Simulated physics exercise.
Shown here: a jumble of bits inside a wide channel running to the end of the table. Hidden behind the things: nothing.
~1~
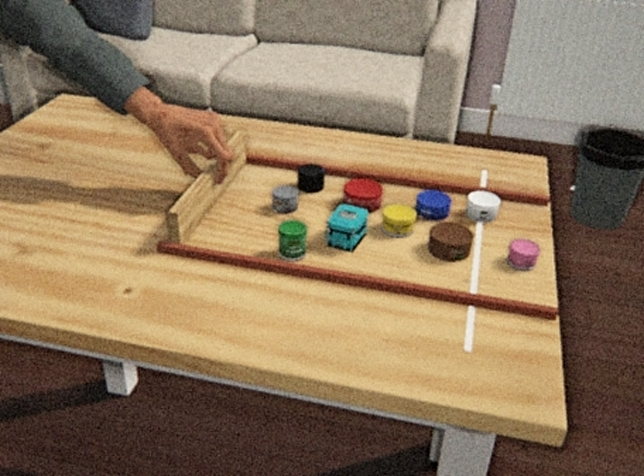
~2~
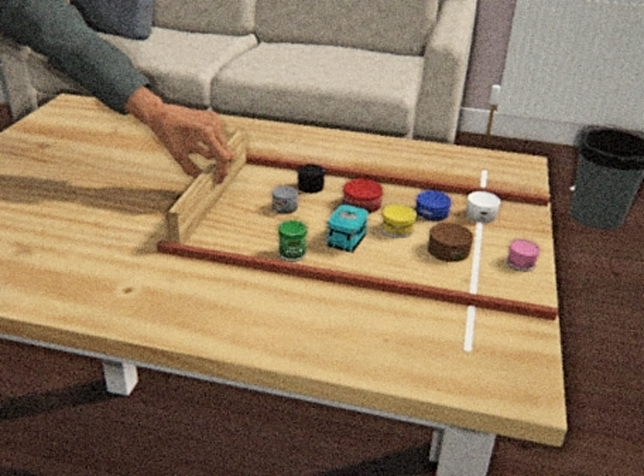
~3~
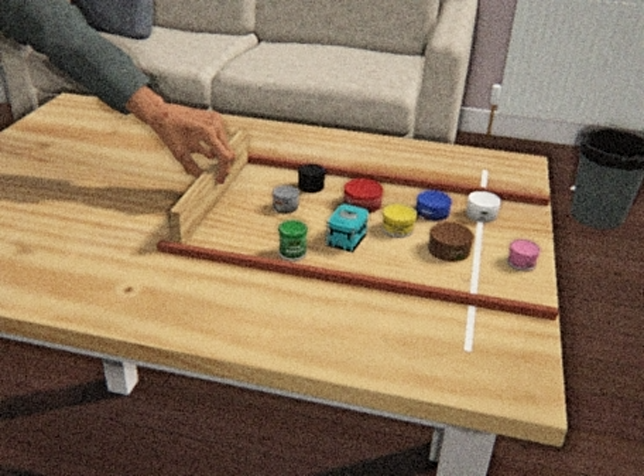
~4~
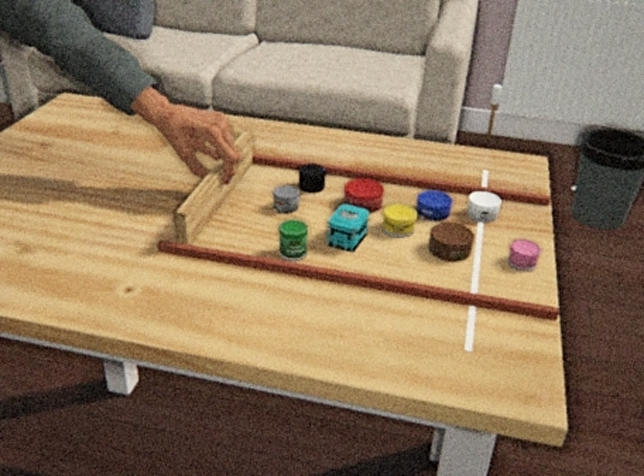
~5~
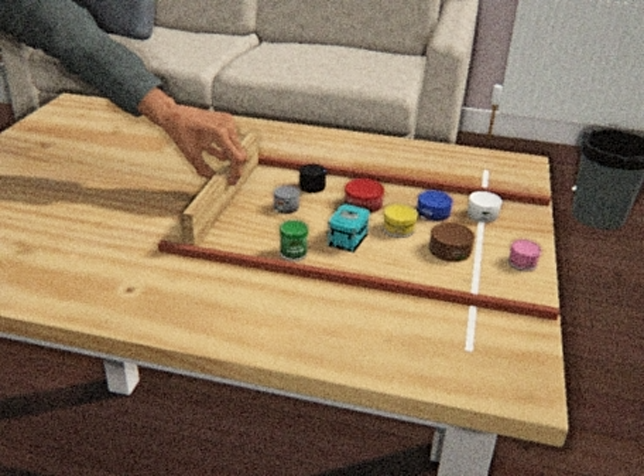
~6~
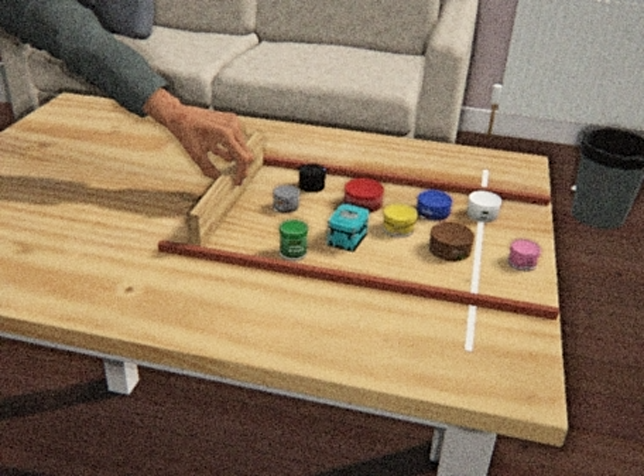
On a wooden table in front of a pale sofa, small colourful tubs and tins sit scattered between two reddish strips, near a white line. A hand holds a wooden board upright at the left, keeping it still at first, then slides it slightly right while the containers stay in place.
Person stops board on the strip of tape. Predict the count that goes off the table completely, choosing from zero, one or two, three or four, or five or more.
Most likely just one, perhaps two, will tumble off the end.
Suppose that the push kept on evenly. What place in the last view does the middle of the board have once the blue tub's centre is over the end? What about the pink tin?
Middle approx. at (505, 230), then approx. at (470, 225).
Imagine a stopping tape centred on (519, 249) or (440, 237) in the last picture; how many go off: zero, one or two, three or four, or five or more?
At each place: Five or more and none.
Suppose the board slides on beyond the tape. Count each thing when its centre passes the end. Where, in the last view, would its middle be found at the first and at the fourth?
For the first, roughly (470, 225); for the next, roughly (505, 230).
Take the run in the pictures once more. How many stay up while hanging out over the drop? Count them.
That comes to 0 of them.
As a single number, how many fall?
2.
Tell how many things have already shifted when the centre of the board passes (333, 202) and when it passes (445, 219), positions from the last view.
At that stage 4; at the next, 10.
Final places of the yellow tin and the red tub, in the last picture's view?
Near (522, 241) and (502, 214).
Soon after, none off yet; pink tin at rest near (524, 255); white tub at rest near (484, 207); brown tub at rest near (451, 242).
Then, none off yet; pink tin at rest near (524, 255); white tub moving near (493, 207); brown tub moved a little near (463, 246).
By the end, the number that fall off is one or two; fallen, white tub and pink tin.
